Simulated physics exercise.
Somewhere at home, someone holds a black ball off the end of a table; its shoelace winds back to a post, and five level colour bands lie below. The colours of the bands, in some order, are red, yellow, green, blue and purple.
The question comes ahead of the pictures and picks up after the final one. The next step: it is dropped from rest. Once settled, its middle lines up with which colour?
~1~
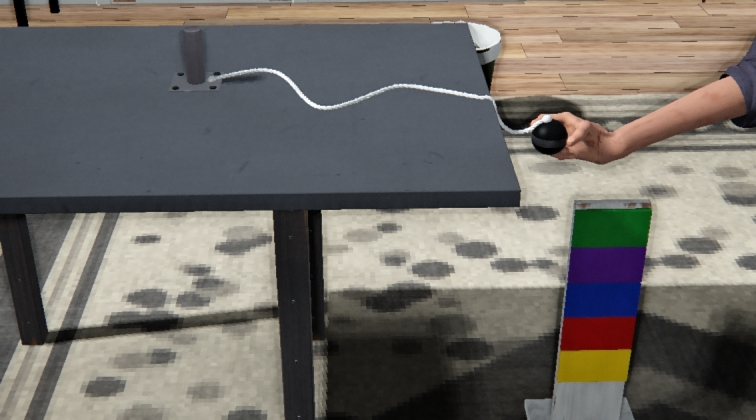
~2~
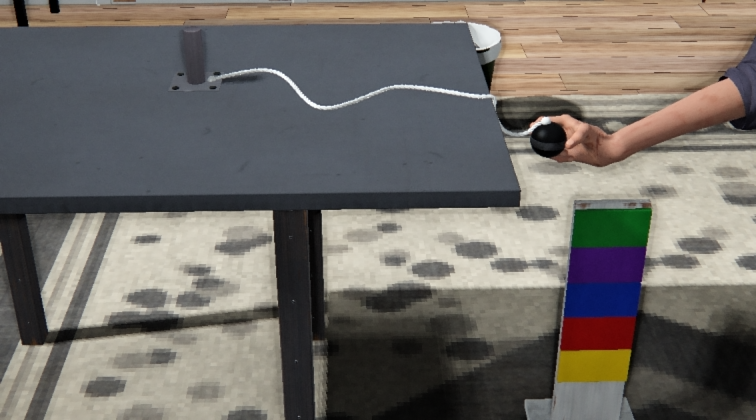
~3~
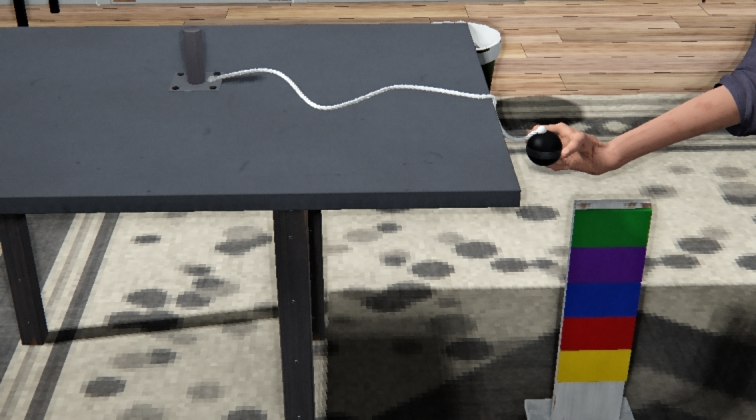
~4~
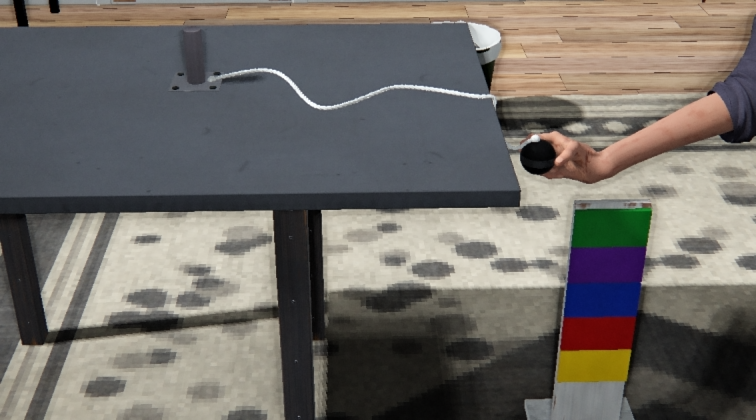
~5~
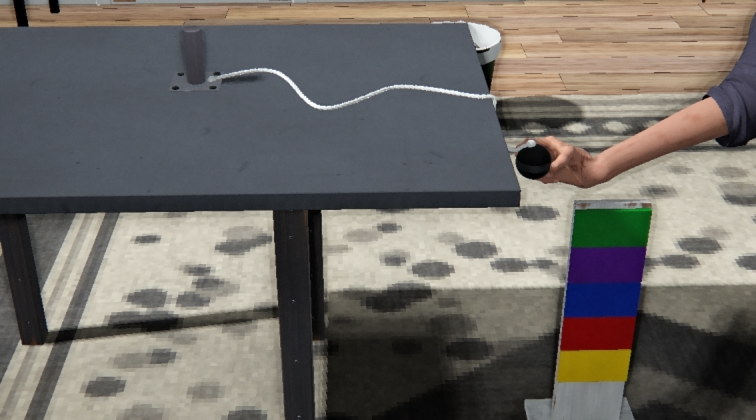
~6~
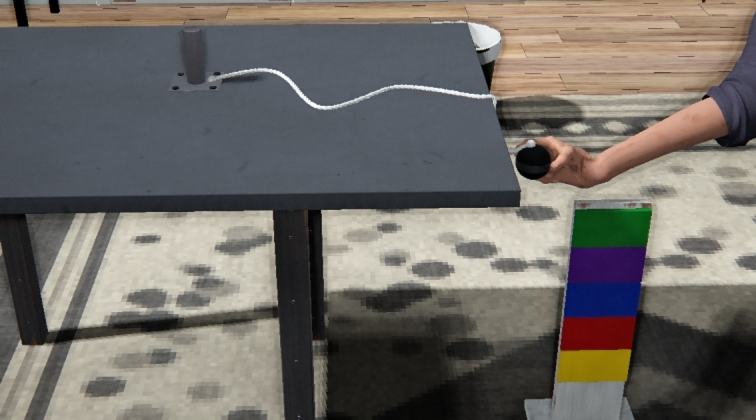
It lines up with the purple band.
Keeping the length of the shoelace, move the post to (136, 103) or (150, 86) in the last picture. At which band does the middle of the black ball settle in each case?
Going case by case, it's green and then green.
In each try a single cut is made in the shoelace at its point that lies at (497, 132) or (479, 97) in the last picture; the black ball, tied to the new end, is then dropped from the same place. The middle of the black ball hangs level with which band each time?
In order, the results are green and none, it hangs higher.
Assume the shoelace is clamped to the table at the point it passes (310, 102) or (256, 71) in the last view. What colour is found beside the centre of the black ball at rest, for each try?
Results, in sequence: Green / purple.
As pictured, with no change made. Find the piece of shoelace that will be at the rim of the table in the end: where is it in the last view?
The point at (409, 87).
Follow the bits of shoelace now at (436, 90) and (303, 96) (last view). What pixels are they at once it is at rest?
The first finishes about (492, 129) and the second about (351, 90).
A little later, ball near (491, 254); level with purple.
Next, ball near (482, 264); level with purple.
When it is over, ball near (487, 266); level with purple. At purple.
